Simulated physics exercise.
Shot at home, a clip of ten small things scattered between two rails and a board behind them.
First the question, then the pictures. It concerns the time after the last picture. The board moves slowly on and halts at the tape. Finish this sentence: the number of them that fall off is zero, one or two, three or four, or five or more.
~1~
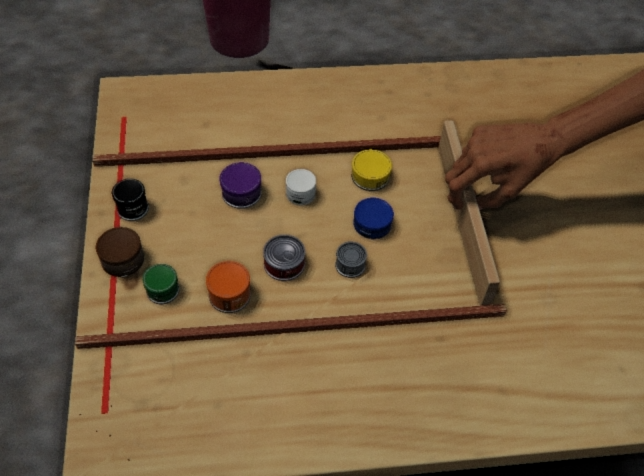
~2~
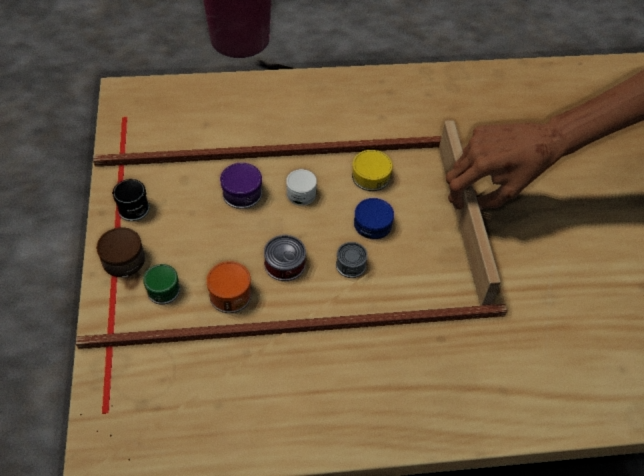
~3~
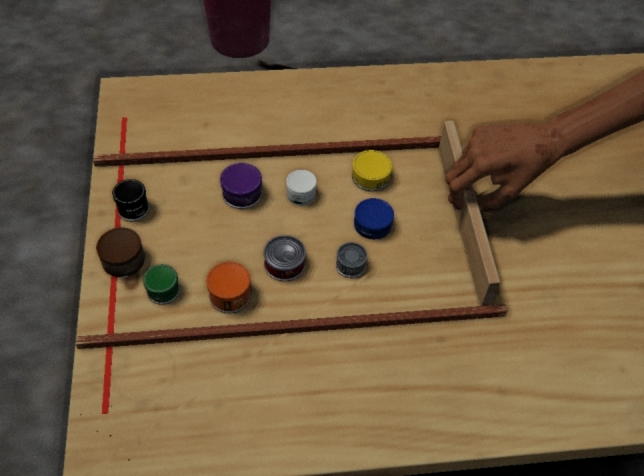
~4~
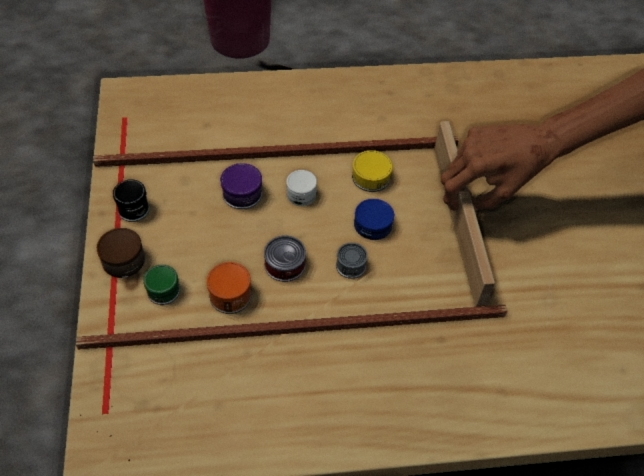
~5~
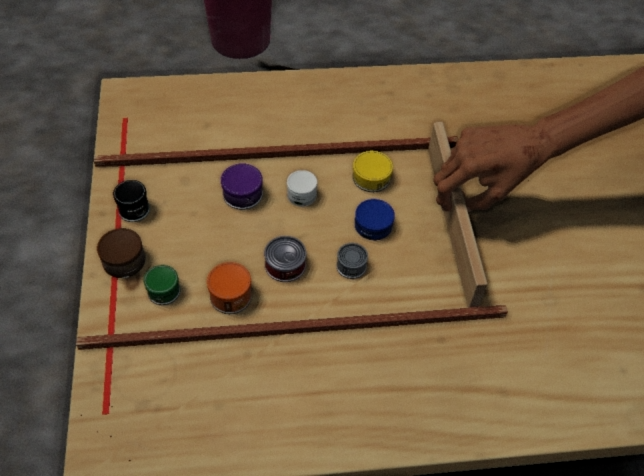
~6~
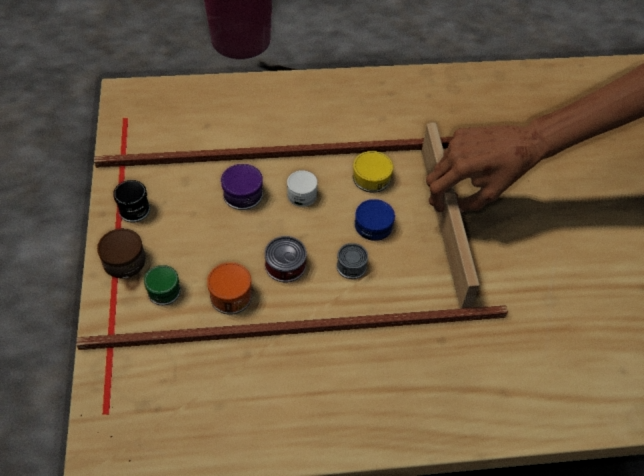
The number of them that fall off is five or more.
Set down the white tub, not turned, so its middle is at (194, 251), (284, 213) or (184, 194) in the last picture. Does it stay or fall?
White tub: Goes down; stays put; goes down.
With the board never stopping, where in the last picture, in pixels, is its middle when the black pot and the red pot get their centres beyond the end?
Approx. (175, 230) / approx. (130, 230) for the other.
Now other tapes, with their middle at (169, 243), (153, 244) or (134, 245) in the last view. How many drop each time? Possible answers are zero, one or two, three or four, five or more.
Taking the places one by one, it comes to 1 or 2; either one or two; either three or four.
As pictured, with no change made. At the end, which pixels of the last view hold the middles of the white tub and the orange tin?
One ends up near (103, 205) and the other near (88, 311).
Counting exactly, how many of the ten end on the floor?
That makes a total of 5.
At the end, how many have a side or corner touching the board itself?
The answer is 5.
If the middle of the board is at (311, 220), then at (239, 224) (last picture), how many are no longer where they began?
Respectively 5 and 7.
Soon after, none off yet; brown tub at rest near (122, 254); black pot at rest near (132, 201); green tin at rest near (163, 286).
After that, none off yet; brown tub displaced about its own width near (87, 254); black pot displaced about its own width near (90, 205); green tin displaced about its own width near (120, 290).
In the end, the number that fall off is five or more; gone, red pot, purple tin, green tin, black pot and brown tub.
